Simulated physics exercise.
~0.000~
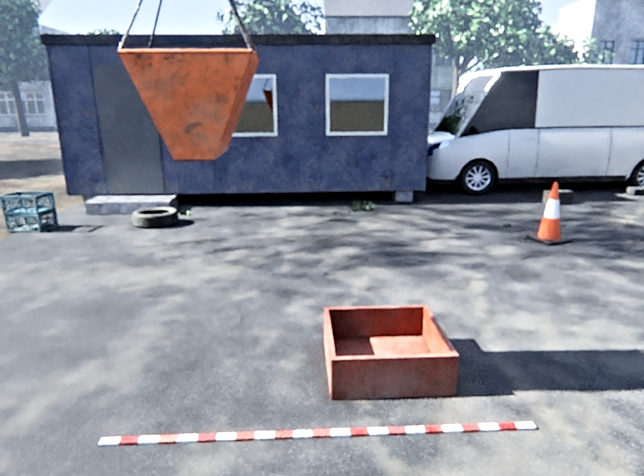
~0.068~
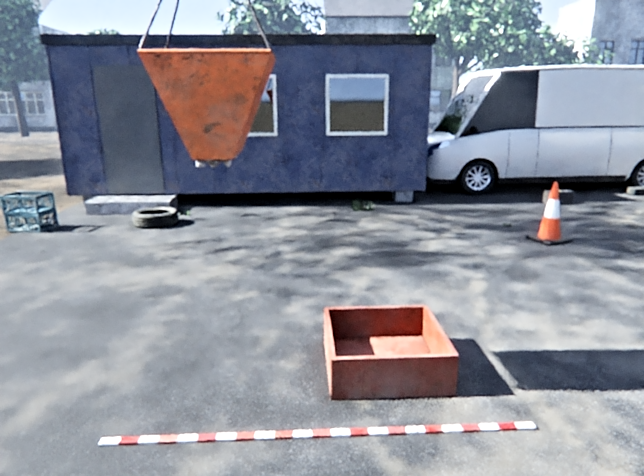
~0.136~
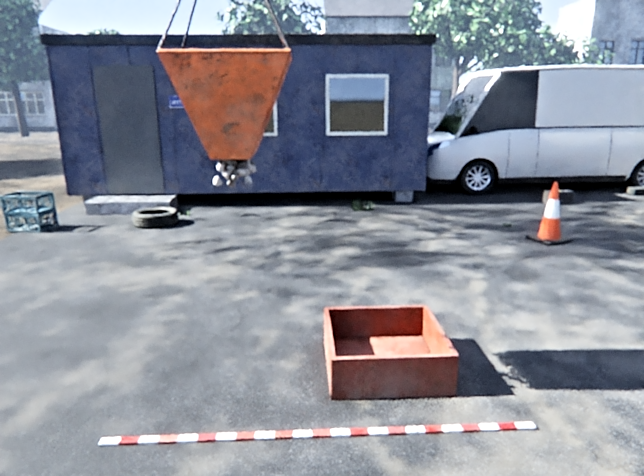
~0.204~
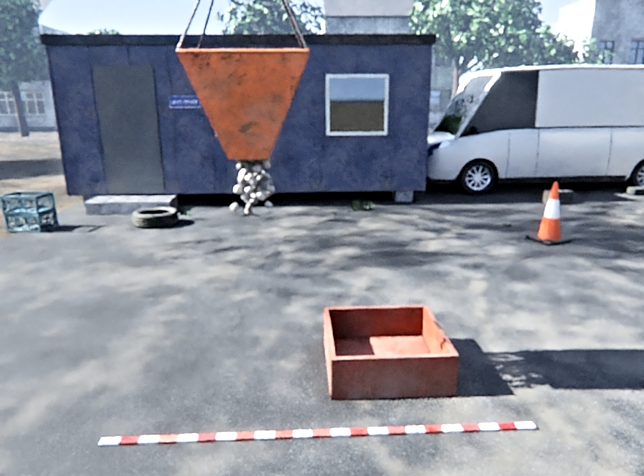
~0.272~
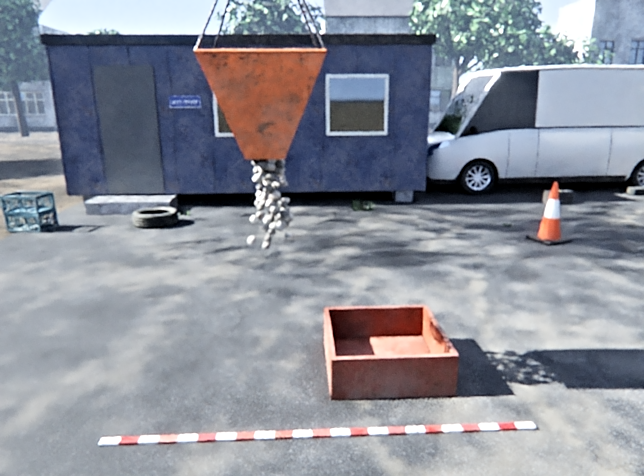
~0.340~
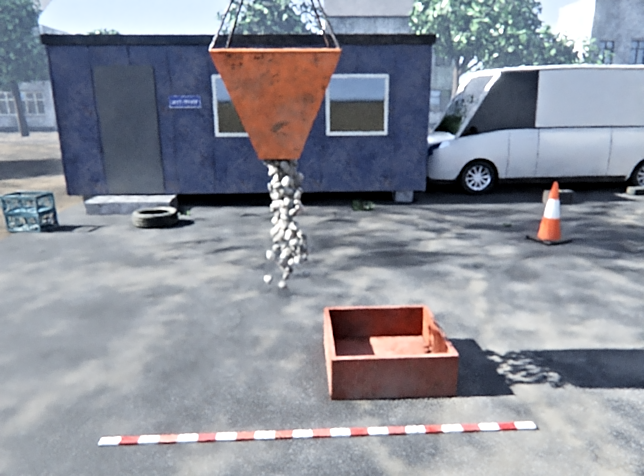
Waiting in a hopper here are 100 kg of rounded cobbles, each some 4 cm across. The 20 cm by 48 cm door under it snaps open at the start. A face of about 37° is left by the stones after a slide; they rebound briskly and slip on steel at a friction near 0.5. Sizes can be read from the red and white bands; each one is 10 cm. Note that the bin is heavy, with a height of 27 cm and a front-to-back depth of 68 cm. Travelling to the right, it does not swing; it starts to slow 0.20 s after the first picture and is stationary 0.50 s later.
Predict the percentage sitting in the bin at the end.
47 per cent, roughly.
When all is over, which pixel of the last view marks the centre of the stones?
Near (324, 359).
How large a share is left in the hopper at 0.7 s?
Near 40 % is still in there.
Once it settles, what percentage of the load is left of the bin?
Roughly 50 percent.
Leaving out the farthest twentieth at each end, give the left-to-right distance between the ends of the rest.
Width: Near 130 cm.
After 0.7 s, 40 % in the hopper, 32 % falling or lying left of the bin, 29 % falling or lying in the bin; the stones farthest right are at (411, 349).
After 1.1 s, 2 % in the hopper, 52 % falling or lying left of the bin, 46 % falling or lying in the bin; the stones farthest right are at (429, 349).
After 1.7 s, 0 % in the hopper, 52 % falling or lying left of the bin, 47 % falling or lying in the bin, 0 % falling or lying beside or right of the bin; the stones farthest right are at (431, 351).
After 2.6 s, 0 % in the hopper, 52 % falling or lying left of the bin, 47 % falling or lying in the bin, 1 % falling or lying beside or right of the bin; the stones farthest right are at (431, 351).
After 4.5 s, 0 % in the hopper, 52 % left of the bin, 47 % in the bin, 1 % beside or right of the bin; the stones farthest right are at (431, 351).
